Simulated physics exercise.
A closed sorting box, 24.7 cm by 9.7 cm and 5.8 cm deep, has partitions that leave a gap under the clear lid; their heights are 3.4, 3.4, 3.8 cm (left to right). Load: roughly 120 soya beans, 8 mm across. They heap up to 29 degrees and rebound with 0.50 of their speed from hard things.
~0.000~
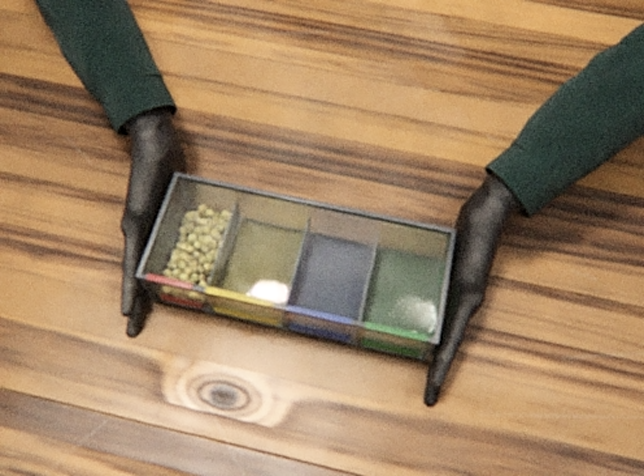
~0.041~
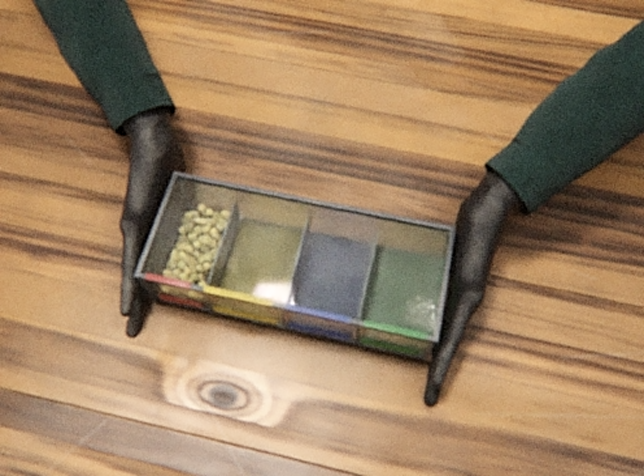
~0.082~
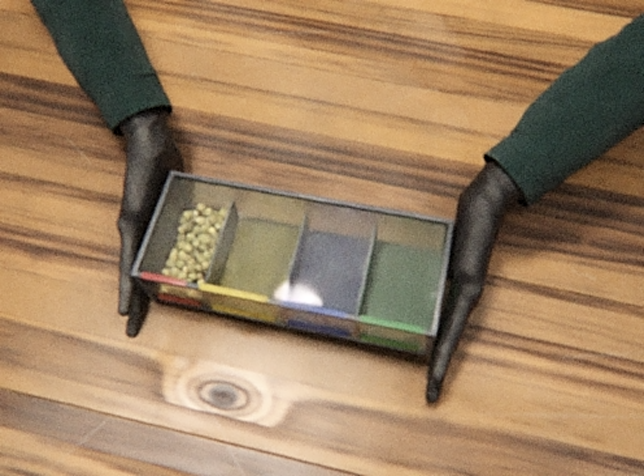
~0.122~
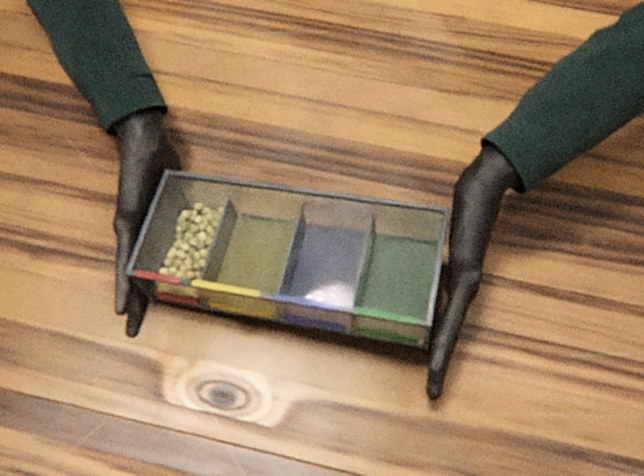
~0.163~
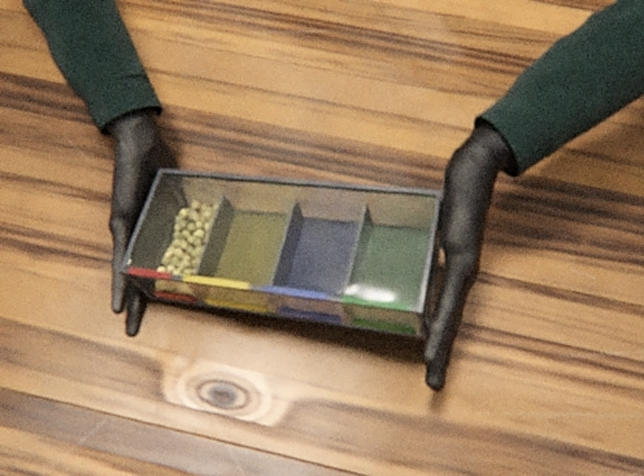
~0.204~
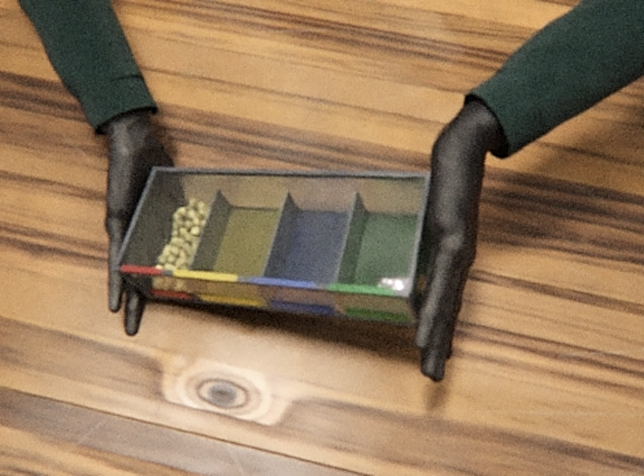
Two dark hands in dark green sleeves hold a clear-lidded box by its ends above a streaky brown wooden surface, seen from above at an angle. The box has four compartments edged red, yellow, blue and green from left to right, with pale green beans in the leftmost. The hands tilt the box, raising its right end, while the beans stay in the red section and the view remains still.
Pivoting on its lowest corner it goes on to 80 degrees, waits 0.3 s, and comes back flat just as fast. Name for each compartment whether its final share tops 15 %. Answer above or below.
Red above, blue below, green below, yellow below.
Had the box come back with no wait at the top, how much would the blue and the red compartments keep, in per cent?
Blue 0, red 100.
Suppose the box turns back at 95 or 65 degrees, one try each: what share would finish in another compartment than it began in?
Some 0 and 0 per cent.
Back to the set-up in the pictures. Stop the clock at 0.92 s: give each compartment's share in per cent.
Red 100; blue 0; green 0; yellow 0.
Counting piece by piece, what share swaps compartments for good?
Some 0 per cent.
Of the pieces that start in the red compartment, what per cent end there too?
Roughly 100 per cent.
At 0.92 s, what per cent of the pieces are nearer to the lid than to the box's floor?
Some 10 per cent.
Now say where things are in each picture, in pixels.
The first frame shows box tilt 0 degrees, front corners at (142, 274) and (434, 339); red 100 %.
The second frame shows box tilt 1 degrees, front corners at (141, 274) and (433, 337).
The third frame shows box tilt 4 degrees, front corners at (137, 273) and (431, 331), lowest corner left back.
The fourth frame shows box tilt 8 degrees, front corners at (132, 271) and (426, 321), lowest corner left back.
The fifth frame shows box tilt 13 degrees, front corners at (126, 269) and (417, 308), lowest corner left back.
The sixth frame shows box tilt 18 degrees, front corners at (119, 267) and (405, 293), lowest corner left back; red 100 %. Its pace works out near 130 degrees a second.
Then, at 0.92 s, tilt 80 degrees; red 100 %.
Then, at 1.39 s, tilt 43 degrees; red 100 %.
After 1.94 s, tilt 0 degrees; red 100 %.
At rest (2.8 s), red 100 %, blue 0 %, green 0 %, yellow 0 %.
